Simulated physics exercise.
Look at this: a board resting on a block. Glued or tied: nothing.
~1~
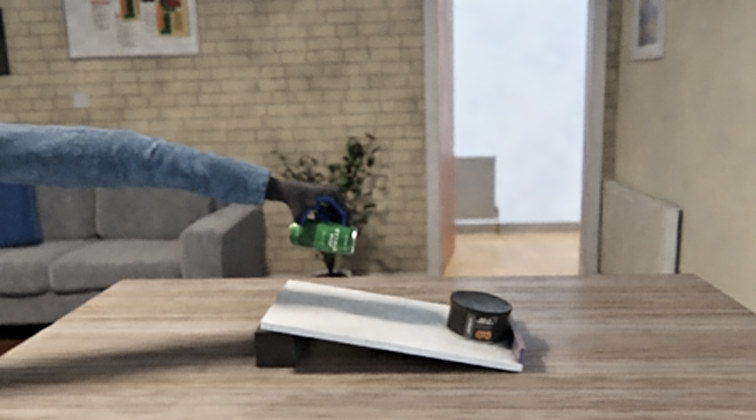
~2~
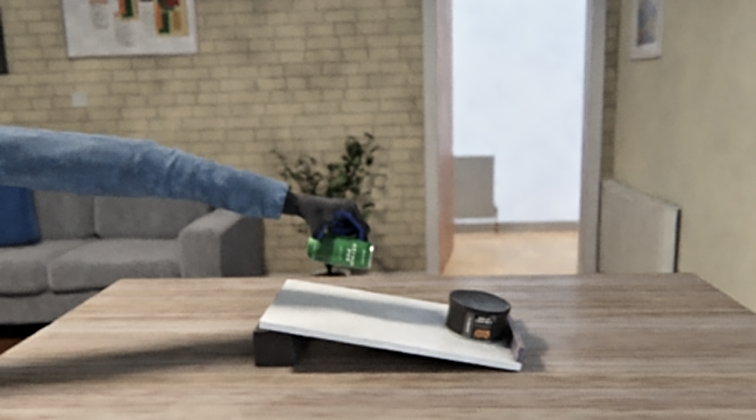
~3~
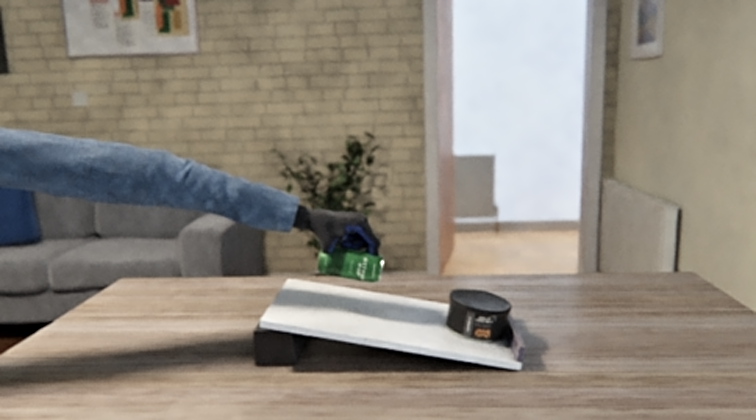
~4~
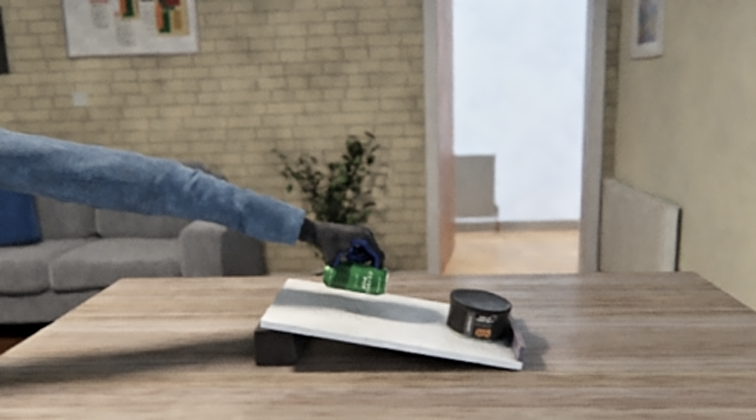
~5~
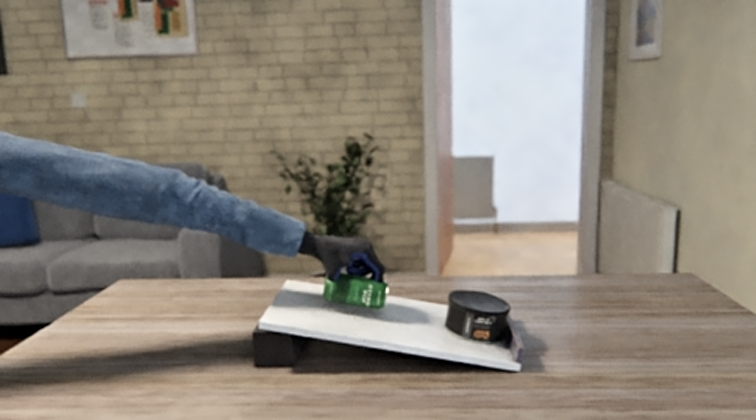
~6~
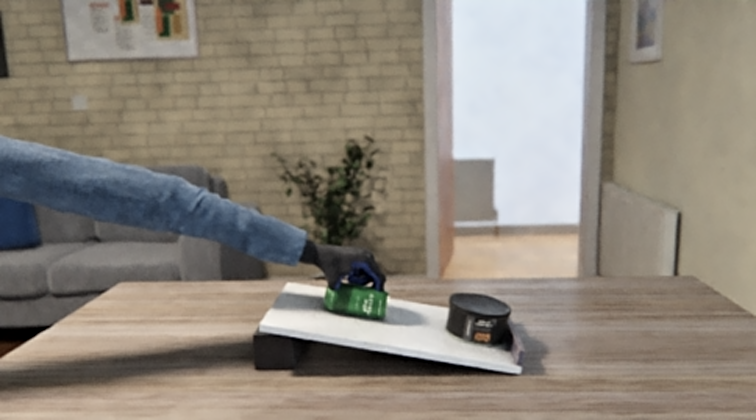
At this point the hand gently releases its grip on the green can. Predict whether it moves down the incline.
My guess is it is left where it was.
Then, 0.20 s after the last picture, nothing has stirred.
Then, 0.40 s after the last picture, green can resting near (357, 300).
At rest, both in place. Seen from the same camera at the end, green can near (357, 300). The green can stays where it is put.
